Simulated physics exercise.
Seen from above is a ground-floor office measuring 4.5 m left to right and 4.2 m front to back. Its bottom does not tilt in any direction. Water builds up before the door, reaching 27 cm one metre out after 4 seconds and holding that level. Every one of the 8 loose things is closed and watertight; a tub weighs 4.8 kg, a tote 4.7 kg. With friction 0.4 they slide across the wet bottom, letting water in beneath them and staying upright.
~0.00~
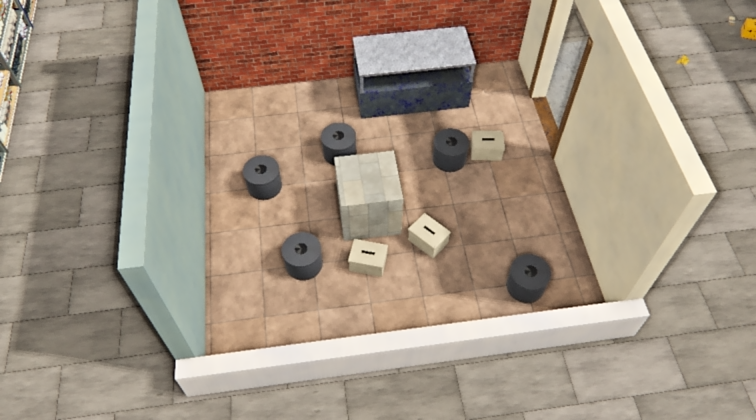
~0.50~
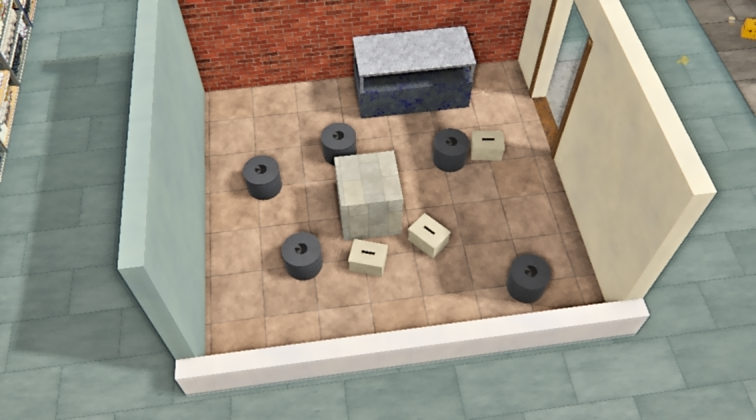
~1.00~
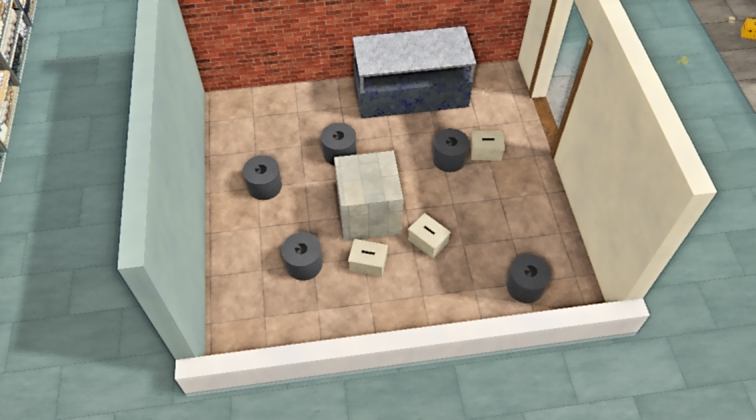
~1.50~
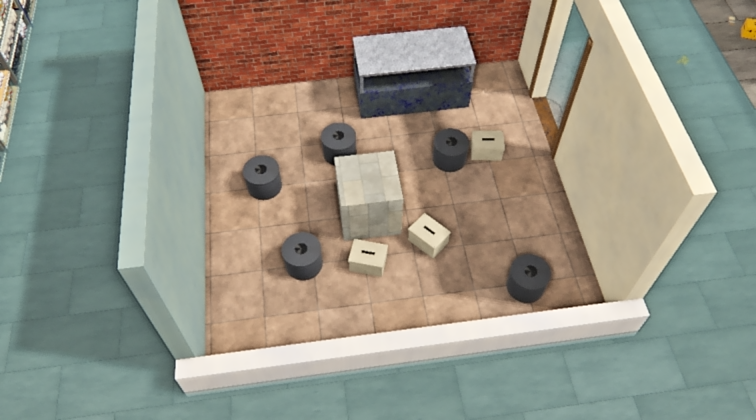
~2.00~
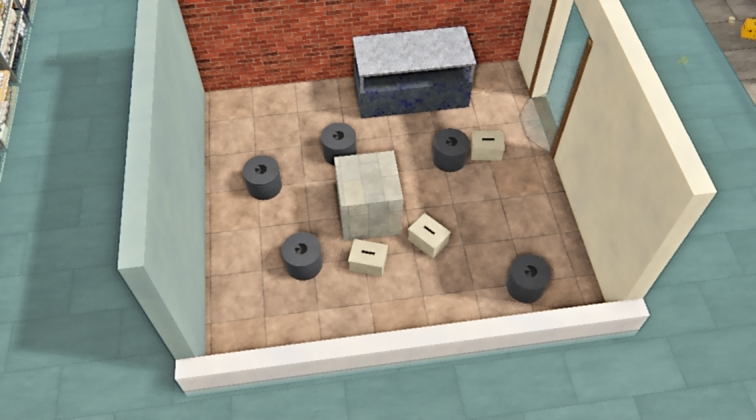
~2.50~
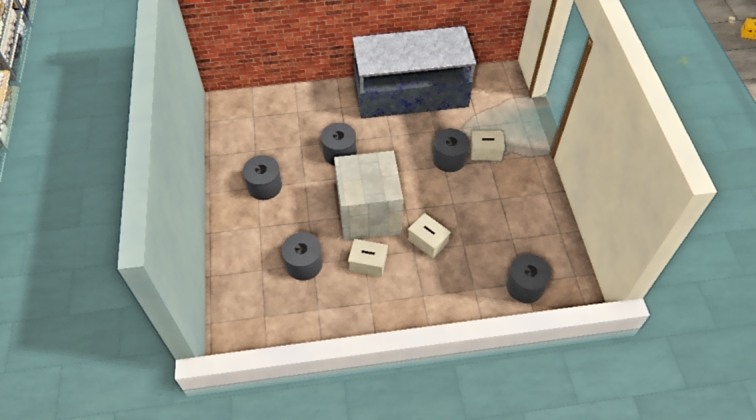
Water covering the paving around a brick-walled office, then spreading thinly through the doorway past still dark tubs and pale boxes.
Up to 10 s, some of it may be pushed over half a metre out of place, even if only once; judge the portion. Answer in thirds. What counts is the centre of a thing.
Two thirds or more.
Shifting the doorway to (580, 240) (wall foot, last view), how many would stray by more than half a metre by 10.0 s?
Result: 7.
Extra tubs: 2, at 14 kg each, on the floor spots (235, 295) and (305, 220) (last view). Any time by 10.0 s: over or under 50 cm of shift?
Above the limit, then inside the limit.
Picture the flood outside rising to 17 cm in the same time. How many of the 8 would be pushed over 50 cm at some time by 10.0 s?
Under that setup the answer is 5.
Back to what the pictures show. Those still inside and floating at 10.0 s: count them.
The number is 8.
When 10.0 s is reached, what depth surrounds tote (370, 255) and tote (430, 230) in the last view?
Close to 8 and 7 centimetres.
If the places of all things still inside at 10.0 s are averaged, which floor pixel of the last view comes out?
The centre sits near (383, 261).
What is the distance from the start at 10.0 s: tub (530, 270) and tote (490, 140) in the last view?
One is off by 100 cm, the other by 200 cm, in the order asked.
After 3.5 s 0 of 8 are over 50 cm from their spots; 0 afloat.
After 4.5 s 2 of 8 are over 50 cm from their spots; 1 afloat.
After 7.0 s 5 of 8 are over 50 cm from their spots; 5 afloat.
After 10.0 s 7 of 8 are over 50 cm from their spots, and 7 have been at some point; 8 afloat.
